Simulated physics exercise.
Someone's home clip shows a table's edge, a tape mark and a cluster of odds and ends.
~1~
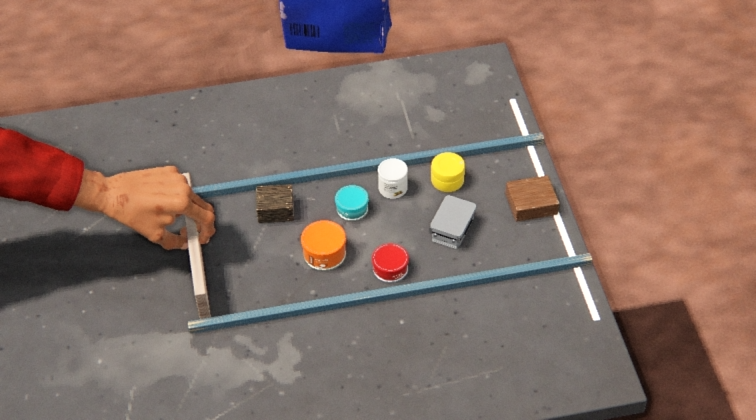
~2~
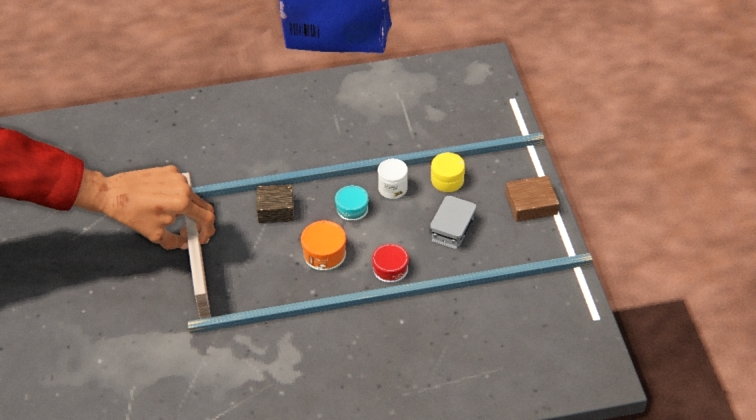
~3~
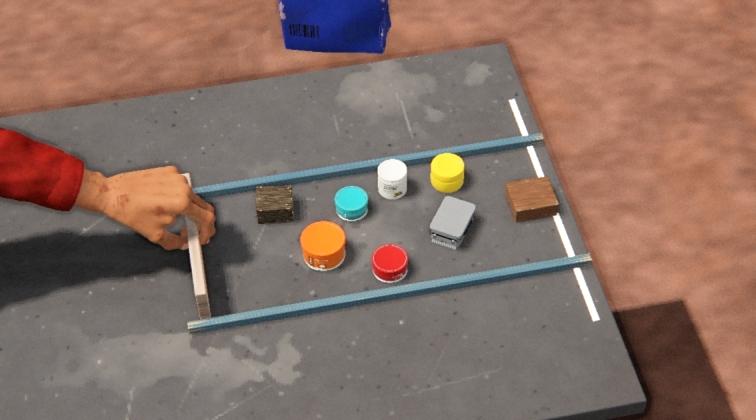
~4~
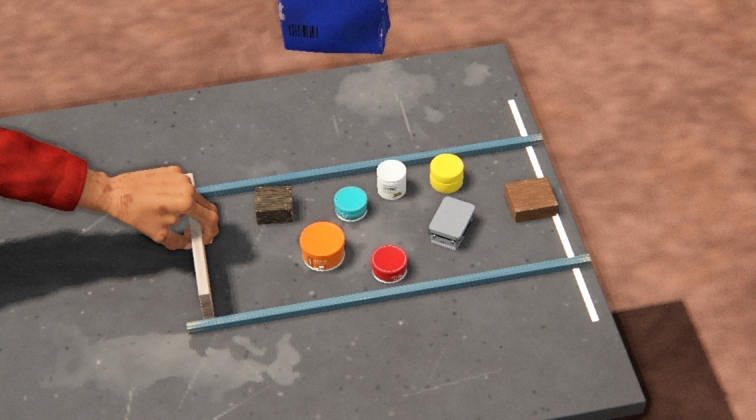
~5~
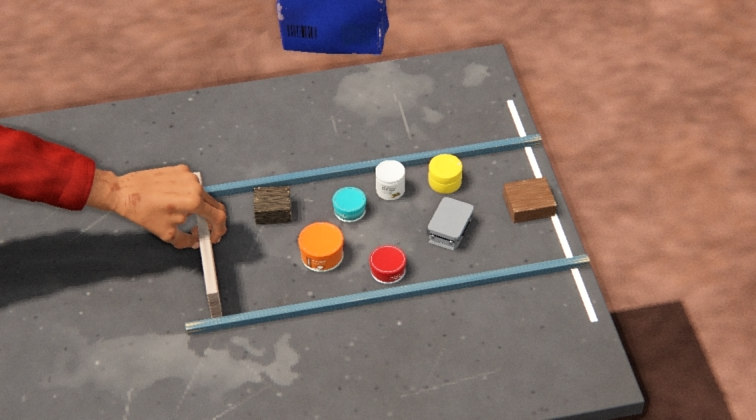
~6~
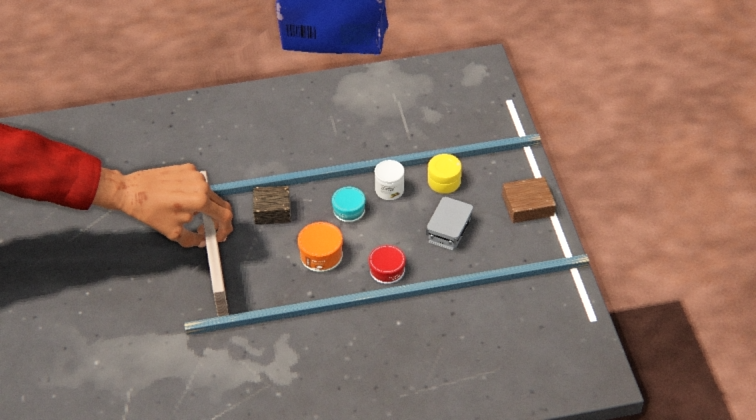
A hand in a red sleeve held a pale board upright at the left, then slid it slightly right toward a dark block, while the colourful tins, grey case and brown block stayed put.
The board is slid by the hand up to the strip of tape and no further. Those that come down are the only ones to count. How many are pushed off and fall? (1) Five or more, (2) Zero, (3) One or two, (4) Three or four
Five or more.
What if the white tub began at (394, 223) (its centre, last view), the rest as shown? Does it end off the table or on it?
From there it topples down.
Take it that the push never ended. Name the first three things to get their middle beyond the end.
They go in this order: The brown block, the yellow lid and the grey case.
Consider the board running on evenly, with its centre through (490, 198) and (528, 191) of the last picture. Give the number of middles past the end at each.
2 and 5 past the end.
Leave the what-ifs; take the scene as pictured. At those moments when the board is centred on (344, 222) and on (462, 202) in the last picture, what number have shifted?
Moved so far: 5, later 8.
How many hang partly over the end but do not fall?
My count gives 2.
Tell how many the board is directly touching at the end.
That would be 2 of them.
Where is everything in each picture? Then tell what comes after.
Brown block (532, 199); yellow lid (448, 172); grey case (453, 223); board (195, 245); tape (551, 201), in the first picture.
Yellow lid (448, 173); red tin (390, 263), in the second picture.
Grey case (453, 223); orange tin (324, 247), in the third picture.
Brown block (531, 199); turquoise tin (351, 204), in the fourth picture.
Yellow lid (445, 174); black block (273, 205), in the fifth picture.
Brown block (529, 200); yellow lid (445, 174); grey case (450, 224); board (212, 243); tape (548, 202), in the sixth picture.
Early on, none off yet; brown block at rest near (529, 200); yellow lid at rest near (445, 174); grey case at rest near (450, 224).
A while later, none off yet; brown block at rest near (529, 200); yellow lid travelled about its own width near (474, 169); grey case travelled a little near (471, 220).
Further along, none off yet; brown block leaning well over near (582, 193); yellow lid travelled well along near (556, 157); grey case travelled well along near (552, 204).
Finally, the number that fall off is five or more; lost, orange tin, turquoise tin, white tub, grey case, yellow lid and brown block.
